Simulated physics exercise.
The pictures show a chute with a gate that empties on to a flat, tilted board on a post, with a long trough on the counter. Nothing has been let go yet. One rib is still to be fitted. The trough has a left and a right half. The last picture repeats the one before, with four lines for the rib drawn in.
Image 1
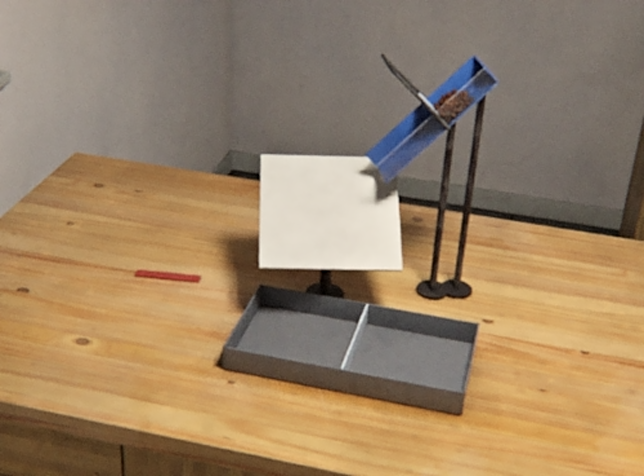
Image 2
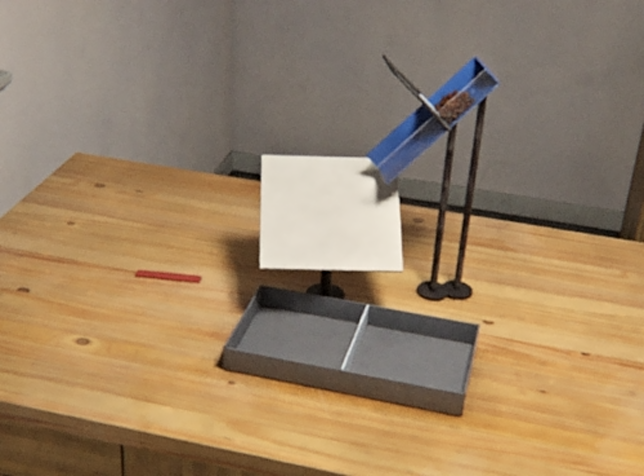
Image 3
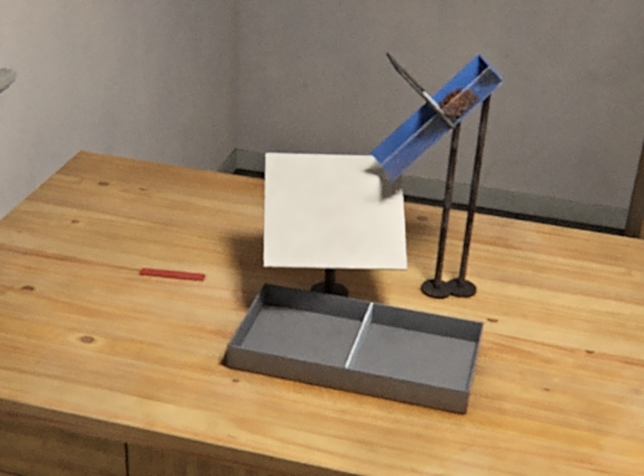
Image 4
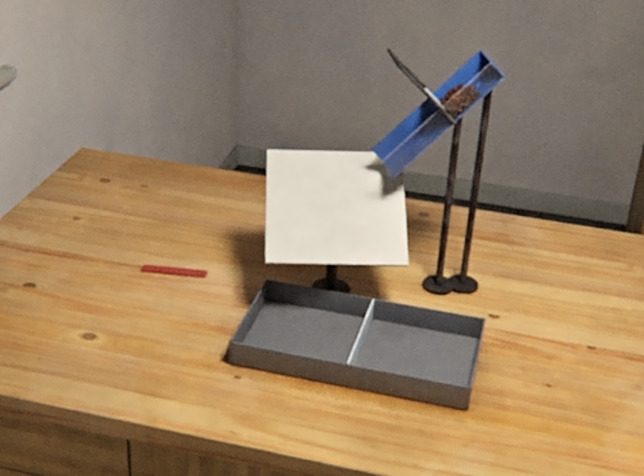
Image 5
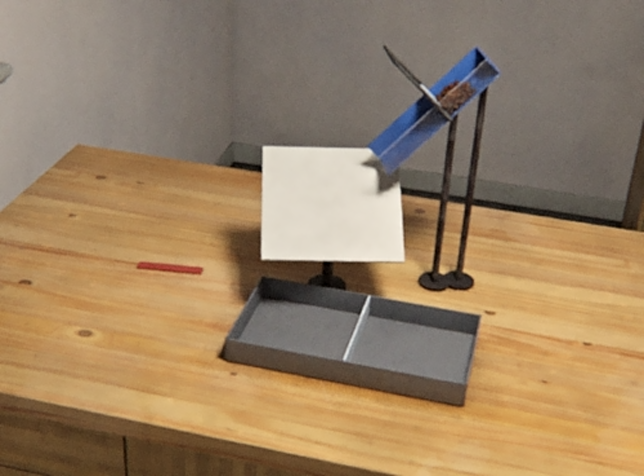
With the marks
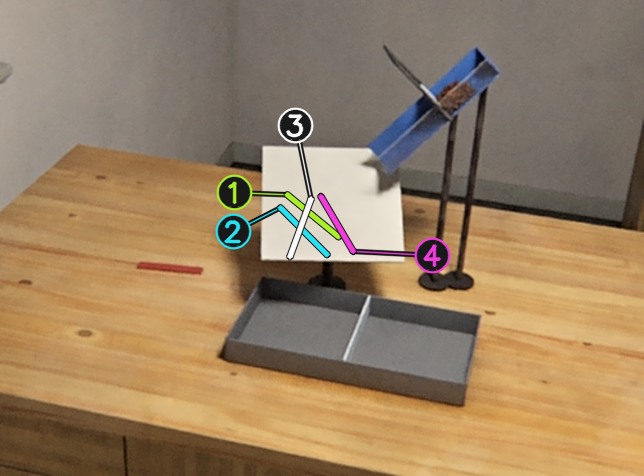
A wooden table holds a blue chute of brown bits, a tilted white board and a gray divided tray, all staying still.
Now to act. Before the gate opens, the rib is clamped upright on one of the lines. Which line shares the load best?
1 beats the others.
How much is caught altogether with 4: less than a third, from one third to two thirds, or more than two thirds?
Line 4 gives more than two thirds.
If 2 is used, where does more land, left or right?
Left.
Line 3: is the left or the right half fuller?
Left.
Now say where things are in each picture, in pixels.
Load behind the gate at (451, 108), allspice berries; lip of the chute at (382, 176), sloping fairly steeply, in the first frame.
Middle of the board at (331, 211), tilted fairly steeply; middle of its low edge at (332, 269); of its high edge at (329, 157), in the second frame.
Front corners of the trough at (228, 345) and (469, 392); front end of its middle wall at (346, 368); gate still shut at (431, 101), in the third frame.
Middle of the load at (457, 103); lip at (389, 171), in the fourth frame.
Middle of the load at (453, 100); lip at (384, 167), in the fifth frame.
On the marked copy, line 1 from (287, 194) to (338, 236); line 2 from (280, 207) to (327, 254); line 3 from (311, 198) to (289, 256); line 4 from (320, 196) to (353, 251).
For line 1, of what is caught, about half in the left half, about half in the right.
For line 2, of what is caught, most in the left half, about a quarter in the right.
For line 3, of what is caught, nearly all in the left half, a small part in the right.
For line 4, of what is caught, a small part in the left half, nearly all in the right.
